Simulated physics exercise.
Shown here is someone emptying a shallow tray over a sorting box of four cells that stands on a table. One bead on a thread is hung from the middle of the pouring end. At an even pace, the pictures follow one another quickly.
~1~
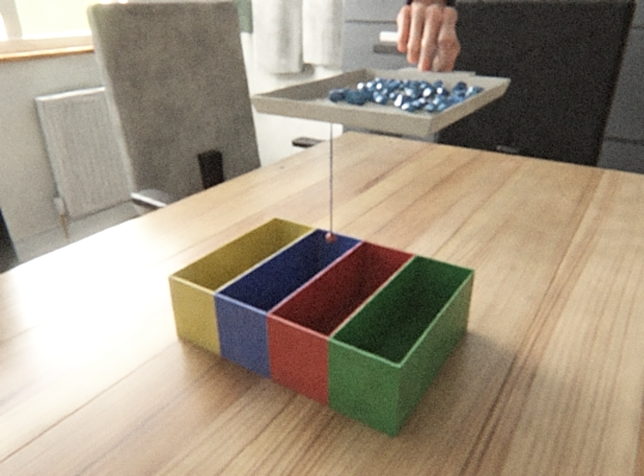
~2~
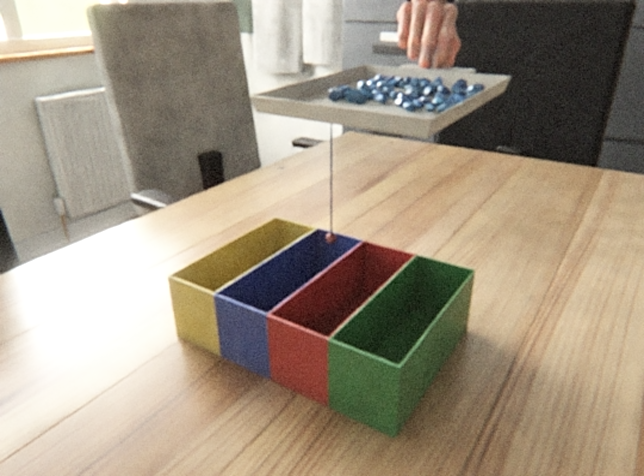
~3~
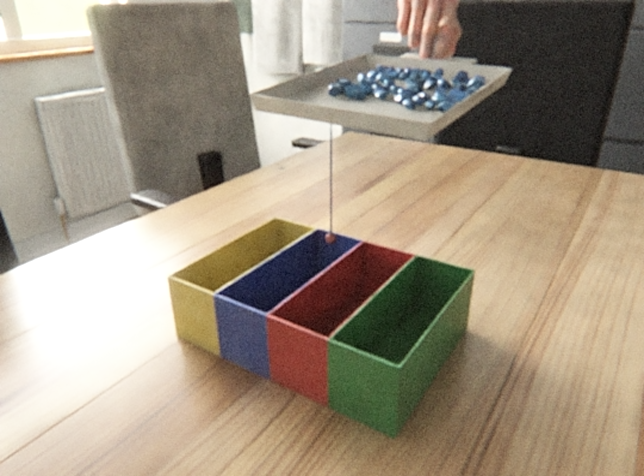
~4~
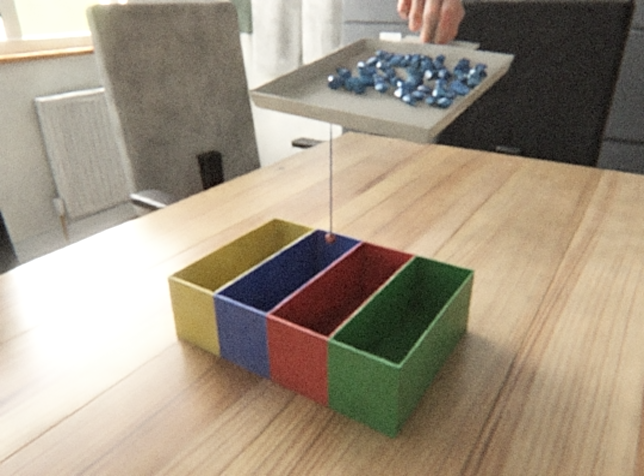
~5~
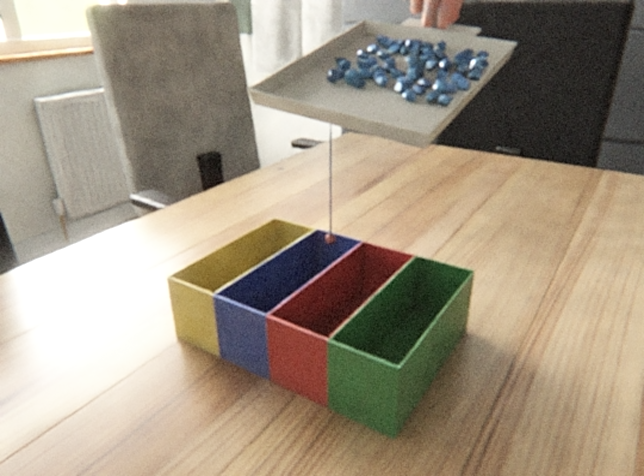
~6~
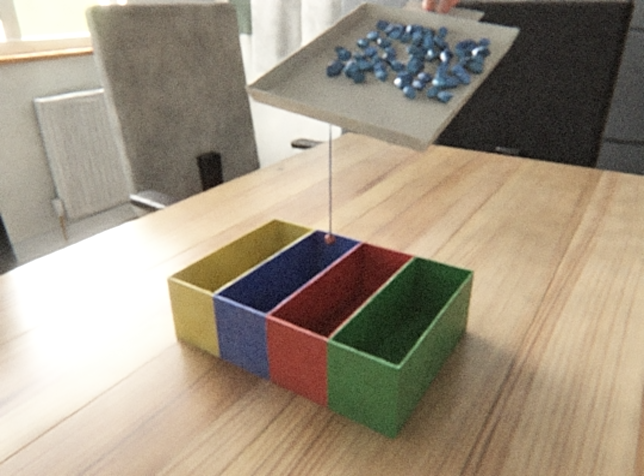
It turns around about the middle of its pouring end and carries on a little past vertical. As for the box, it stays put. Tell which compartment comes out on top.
It is green that comes out on top.
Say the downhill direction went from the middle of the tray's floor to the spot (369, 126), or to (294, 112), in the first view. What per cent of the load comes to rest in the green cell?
Lab note: Case 1 near 50 %, case 2 near 0 %.
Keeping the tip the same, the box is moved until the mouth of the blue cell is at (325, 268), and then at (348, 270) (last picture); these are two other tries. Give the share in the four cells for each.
About 100 in a hundred, then about 100 in a hundred.
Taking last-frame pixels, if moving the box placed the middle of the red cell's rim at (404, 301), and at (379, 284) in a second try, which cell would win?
So it's that red cell for the first shift and red for the second.
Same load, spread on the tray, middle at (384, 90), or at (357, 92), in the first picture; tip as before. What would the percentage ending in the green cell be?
You'd get near 50 percent first and near 50 percent after that.
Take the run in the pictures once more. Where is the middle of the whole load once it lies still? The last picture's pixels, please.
About (401, 349).
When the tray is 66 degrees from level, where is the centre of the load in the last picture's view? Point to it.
The middle of the pieces lands at roughly (402, 140).
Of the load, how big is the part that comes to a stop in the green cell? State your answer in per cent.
Around 60 percent.
Soon after the last picture, tray tipped steeply; about two thirds on the tray; a stray few in the green cell; about a third falling or outside the box.
A little later, tray tipped past a quarter turn; about two thirds in the green cell; about a quarter in the red cell; a stray few in the blue cell; a small part falling or outside the box.
Later still, tray tipped past a quarter turn; about two thirds in the green cell; about a third in the red cell; a stray few in the blue cell; a small part falling or outside the box.
At rest, tray tipped past a quarter turn; about two thirds in the green cell; about a third in the red cell; a stray few in the blue cell; none in the yellow cell; a small part outside the box.
